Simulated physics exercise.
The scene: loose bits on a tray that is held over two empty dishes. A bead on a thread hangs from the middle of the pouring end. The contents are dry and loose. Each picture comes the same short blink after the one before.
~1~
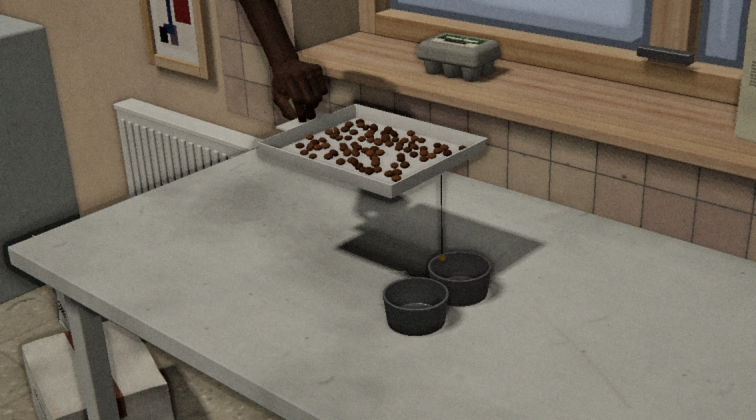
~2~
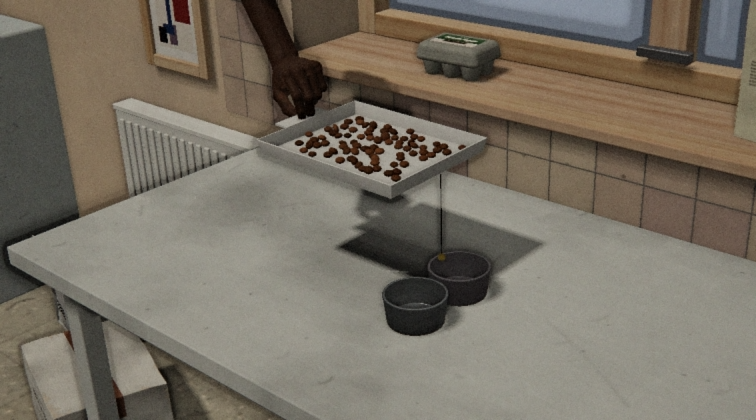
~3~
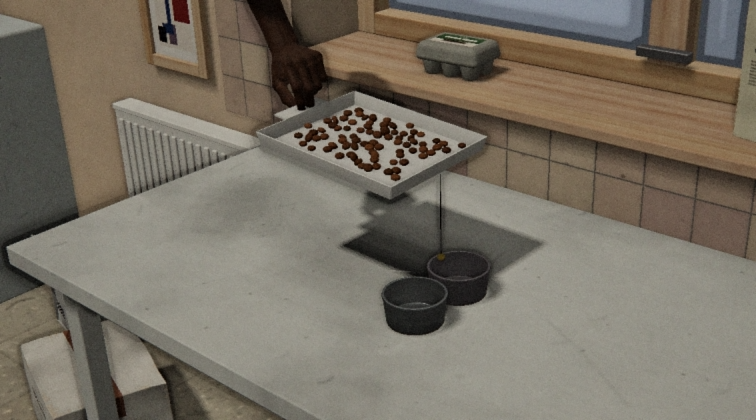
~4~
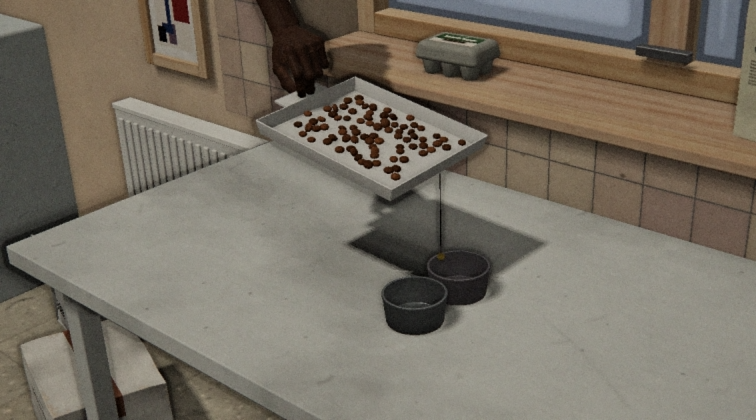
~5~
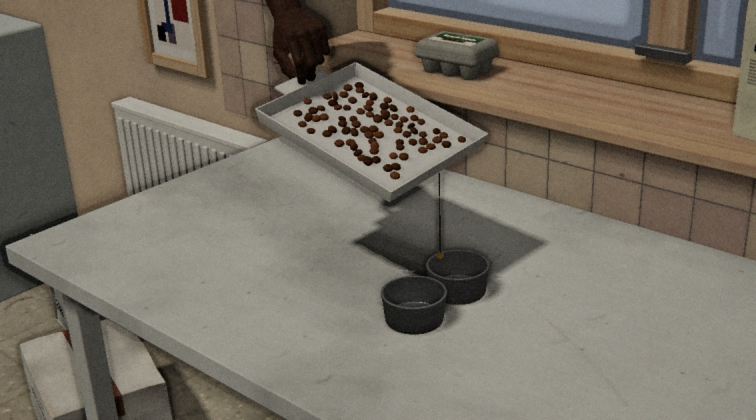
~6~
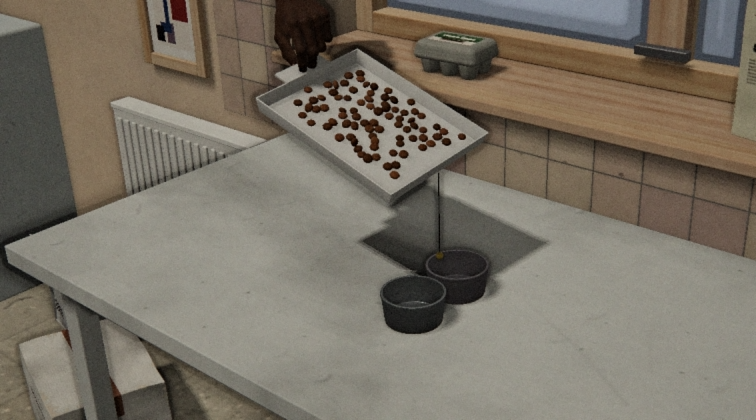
A hand steadily tilts a tray of small brown bits above two dark dishes.
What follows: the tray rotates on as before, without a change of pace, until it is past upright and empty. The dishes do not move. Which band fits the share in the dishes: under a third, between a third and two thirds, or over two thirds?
Caught overall: From one third to two thirds.
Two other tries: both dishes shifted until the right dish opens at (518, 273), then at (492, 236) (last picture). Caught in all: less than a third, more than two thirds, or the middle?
First below one third, then below one third.
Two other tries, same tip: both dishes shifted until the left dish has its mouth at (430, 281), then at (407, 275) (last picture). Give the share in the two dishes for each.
In turn 40 and 10 in a hundred.
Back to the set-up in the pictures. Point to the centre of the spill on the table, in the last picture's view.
Around (498, 338).
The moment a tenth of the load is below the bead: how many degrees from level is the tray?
Around 80° of tilt.
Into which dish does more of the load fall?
Fuller: The left one.
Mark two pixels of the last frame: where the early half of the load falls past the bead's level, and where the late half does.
At about (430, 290), then at (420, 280).
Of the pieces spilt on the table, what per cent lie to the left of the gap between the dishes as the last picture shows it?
Near 20 %.
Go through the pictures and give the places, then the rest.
The first frame shows corners of the pouring end at (391, 183) and (483, 138), level; middle of the load at (378, 142), bits of dog kibble; left dish at (441, 314); right dish at (484, 286); bead on its thread at (442, 257).
The second frame shows corners of the pouring end at (391, 183) and (482, 138), level; middle of the load at (378, 140).
The third frame shows corners of the pouring end at (391, 185) and (482, 137), tipped barely, lowest at the left corner; middle of the load at (377, 135).
The fourth frame shows corners of the pouring end at (391, 187) and (483, 135), tipped a little, lowest at the left corner; middle of the load at (374, 136).
The fifth frame shows corners of the pouring end at (391, 189) and (483, 133), tipped clearly, lowest at the left corner; middle of the load at (374, 129).
The sixth frame shows corners of the pouring end at (391, 191) and (484, 132), tipped clearly, lowest at the left corner; middle of the load at (374, 123); left dish at (438, 313); right dish at (481, 284).
Soon after the last picture, tray tipped steeply; nearly all on the tray; a stray few in the air.
A little later, tray tipped past a quarter turn; about a quarter on the tray; about a quarter in the left dish; a stray few in the right dish; about a quarter outside both; a small part in the air.
Later still, tray tipped past a quarter turn; about half in the left dish; a stray few in the right dish; about half outside both.
At rest, tray tipped past a quarter turn; about half in the left dish; a stray few in the right dish; about half outside both.
